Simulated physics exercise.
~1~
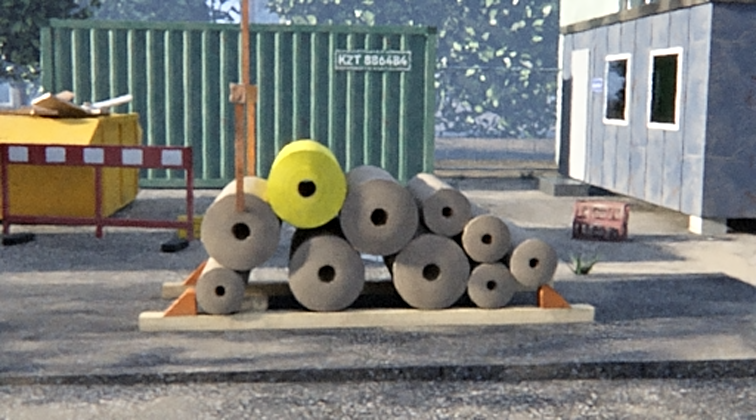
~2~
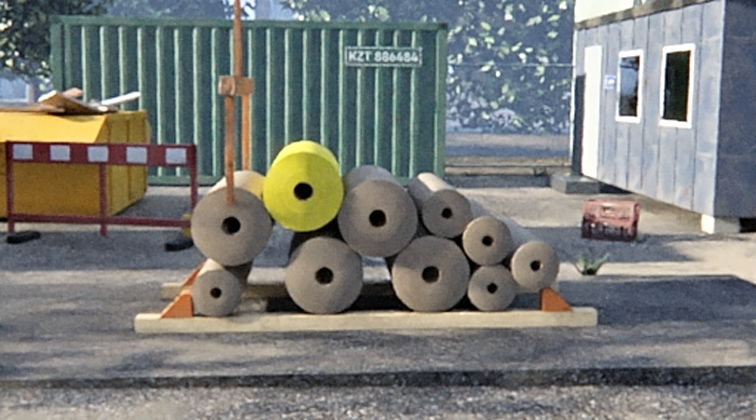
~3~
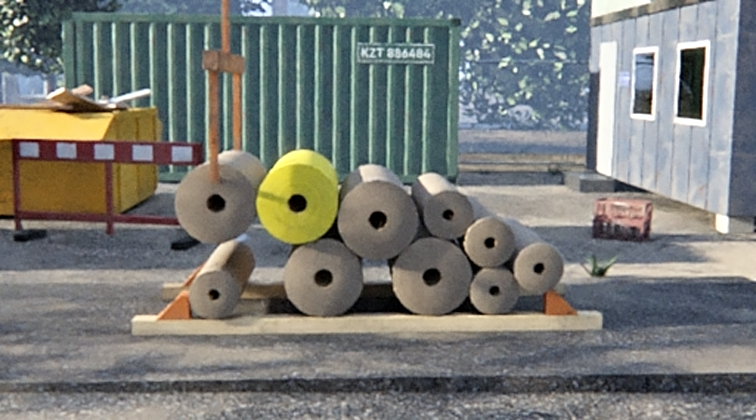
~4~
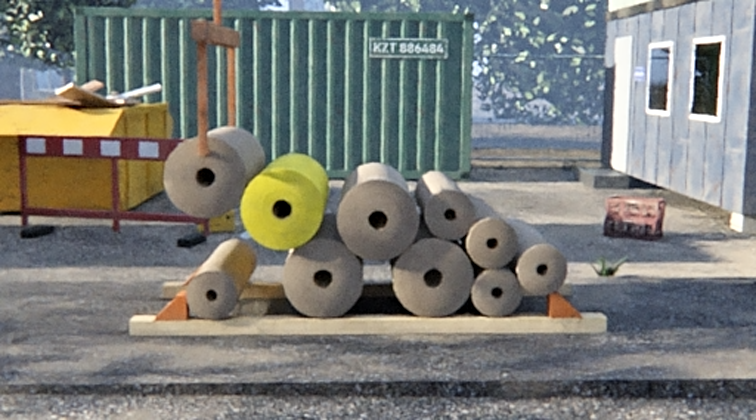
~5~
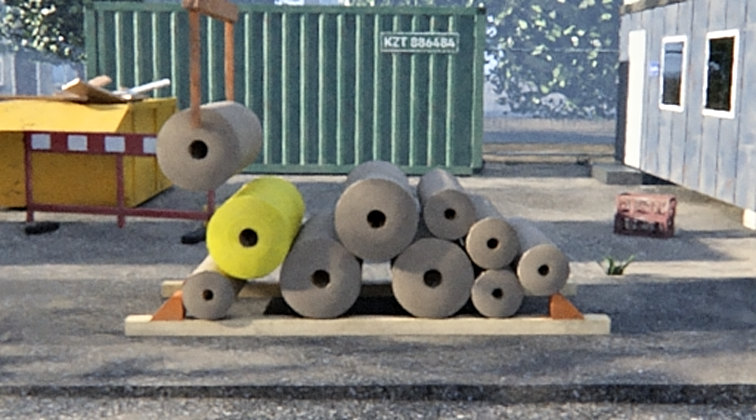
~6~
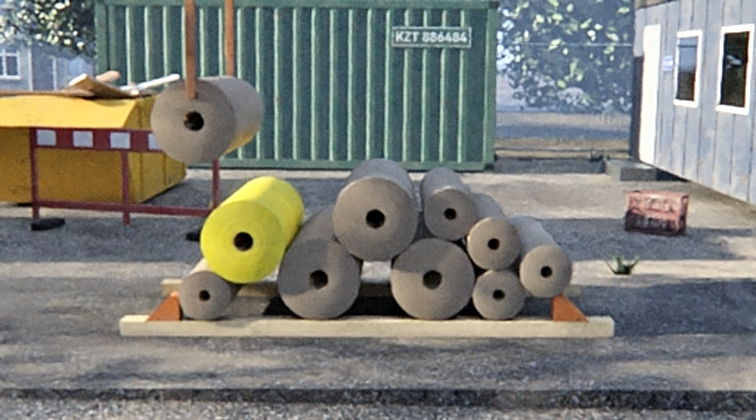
The footage shows a yellow roll among grey-brown rolls stacked on timber bearers outdoors, as an orange beam lifts the roll at its left up and leftward. The yellow roll then rolls down to the left and comes to rest against the lower rolls, while the lifted roll hangs above.
